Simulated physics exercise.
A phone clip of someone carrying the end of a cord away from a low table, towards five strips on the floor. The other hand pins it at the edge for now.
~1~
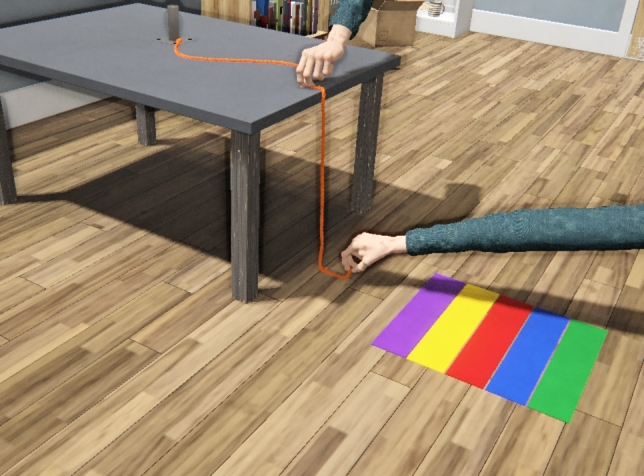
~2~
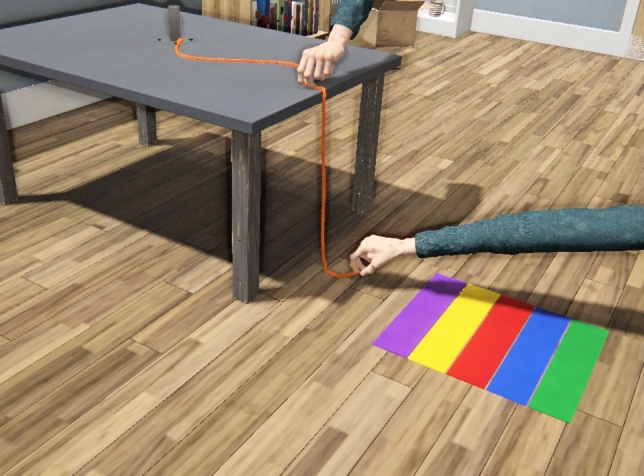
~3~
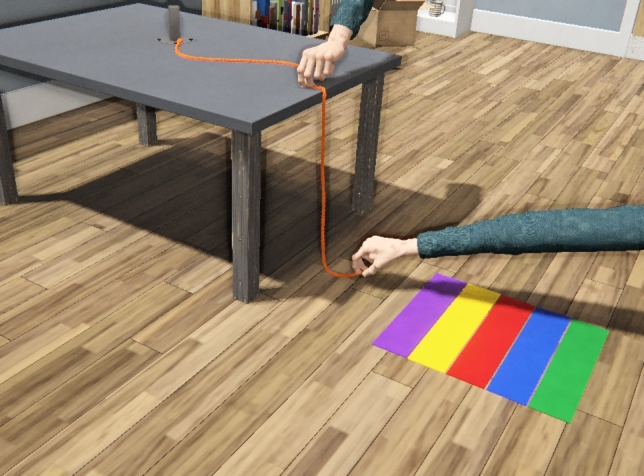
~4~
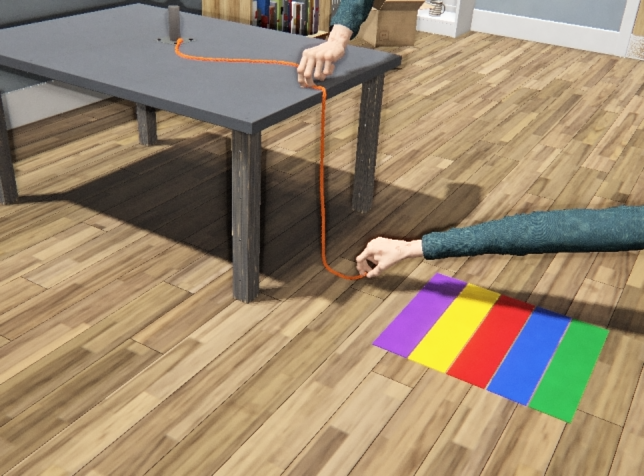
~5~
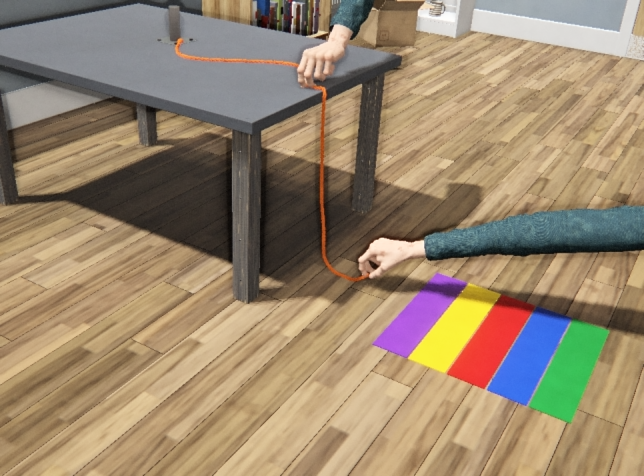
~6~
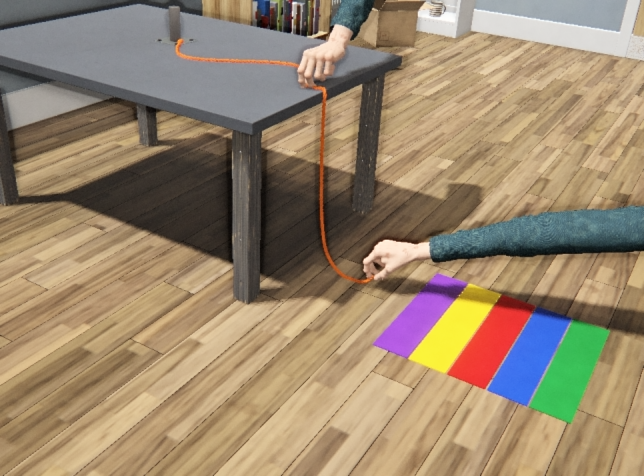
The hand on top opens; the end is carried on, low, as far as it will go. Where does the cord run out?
The blue one.
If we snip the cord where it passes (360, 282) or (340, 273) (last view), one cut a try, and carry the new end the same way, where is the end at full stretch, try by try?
Try by try, around (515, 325) and (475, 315).
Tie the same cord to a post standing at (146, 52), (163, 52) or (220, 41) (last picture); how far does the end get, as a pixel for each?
In that order: (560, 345), (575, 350) and (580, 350).
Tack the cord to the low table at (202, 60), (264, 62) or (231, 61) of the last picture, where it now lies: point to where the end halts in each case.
In that order: (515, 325), (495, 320) and (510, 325).
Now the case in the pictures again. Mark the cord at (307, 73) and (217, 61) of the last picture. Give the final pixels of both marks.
They go to (329, 86) and to (245, 61).
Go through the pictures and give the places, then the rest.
End (351, 269); purple (400, 336); yellow (437, 350); red (475, 365); blue (515, 380); green (557, 396), in the first picture.
End (360, 272); cord through (177, 49) (234, 61) (303, 69) (324, 95) (324, 174) (323, 248), in the second picture.
End (362, 272), in the third picture.
End (366, 274); cord through (177, 49) (234, 61) (303, 69) (324, 95) (322, 173) (323, 248), in the fourth picture.
End (369, 275), in the fifth picture.
End (373, 276); cord through (178, 50) (235, 61) (304, 69) (324, 95) (321, 173) (326, 249), in the sixth picture.
Soon after, end near (468, 310); over yellow.
After that, end near (514, 326); over red.
At the stop, end near (542, 336); over blue. It halts on the blue strip.
